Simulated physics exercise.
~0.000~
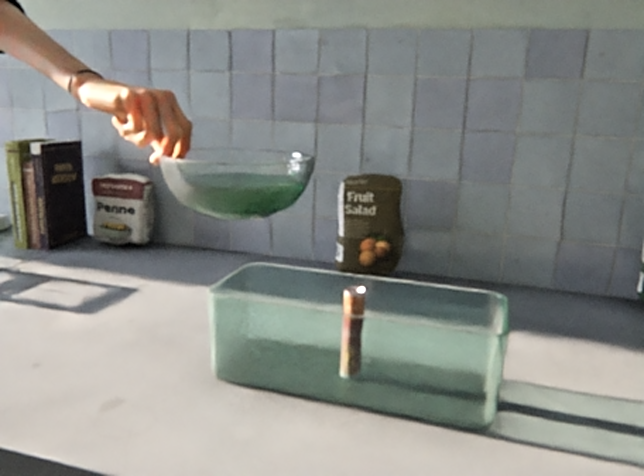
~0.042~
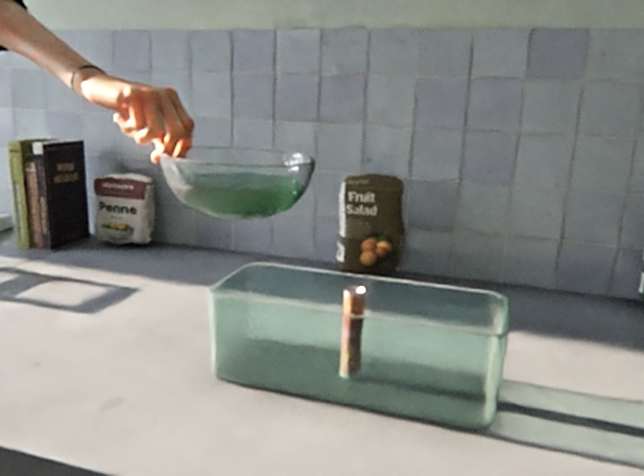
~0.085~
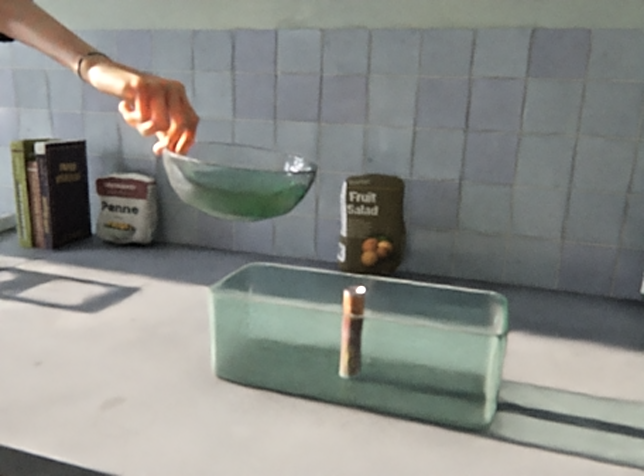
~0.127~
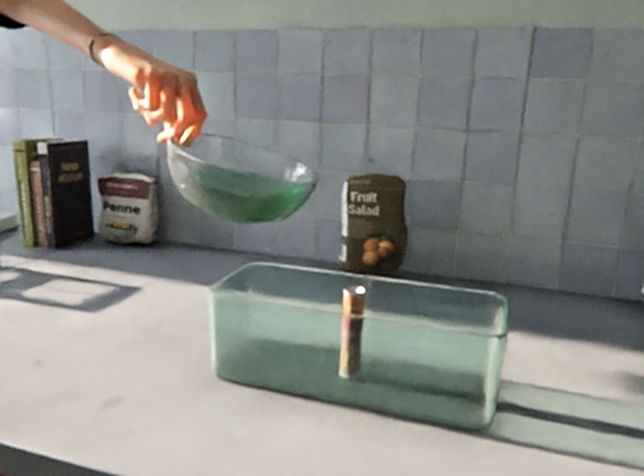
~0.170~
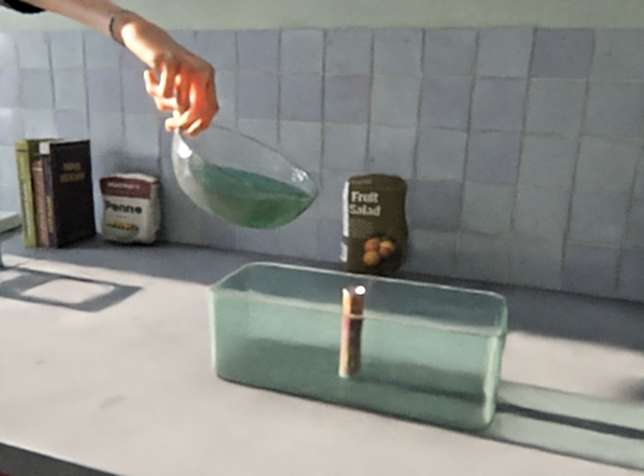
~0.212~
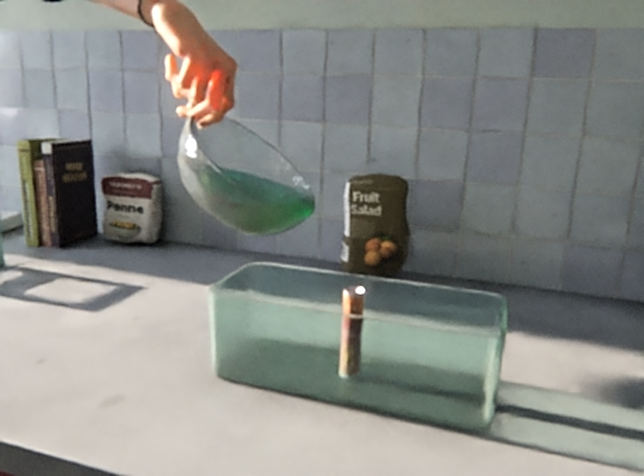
A glass bowl of greenish water, held by a hand at its left rim, tilted steadily down to the right above a clear oblong basin, where a small upright tin stayed still.
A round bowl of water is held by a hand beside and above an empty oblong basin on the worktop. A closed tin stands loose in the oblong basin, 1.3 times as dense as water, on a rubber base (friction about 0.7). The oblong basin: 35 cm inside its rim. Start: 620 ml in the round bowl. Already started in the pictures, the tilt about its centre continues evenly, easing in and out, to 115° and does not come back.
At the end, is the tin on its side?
Odds are it is tipped over.
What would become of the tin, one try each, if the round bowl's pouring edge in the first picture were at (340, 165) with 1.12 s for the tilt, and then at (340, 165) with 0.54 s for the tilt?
Run one: It does not tip. Run two: It tumbles.
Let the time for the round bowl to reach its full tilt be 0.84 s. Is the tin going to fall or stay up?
The tin stays on its base.
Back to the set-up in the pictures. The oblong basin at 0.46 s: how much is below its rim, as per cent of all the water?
90 %, roughly.
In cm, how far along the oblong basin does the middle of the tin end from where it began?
Some 8.5 cm.
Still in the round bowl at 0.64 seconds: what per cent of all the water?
0 %.
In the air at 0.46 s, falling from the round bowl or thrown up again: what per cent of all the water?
I'd say close to 10 per cent.
After 0.46 s the tilt is 109° and 1 per cent is still to pour; the tin stands where it began.
After 0.64 s the tilt is 115° and 0 per cent is still to pour; the tin leans 24°.
After 0.83 s the tilt is 115° and 0 per cent is still to pour; the tin lies on its side.
After 1.04 s the tilt is 115° and 0 per cent is still to pour; the tin lies on its side.
In the end the tin lies on its side.
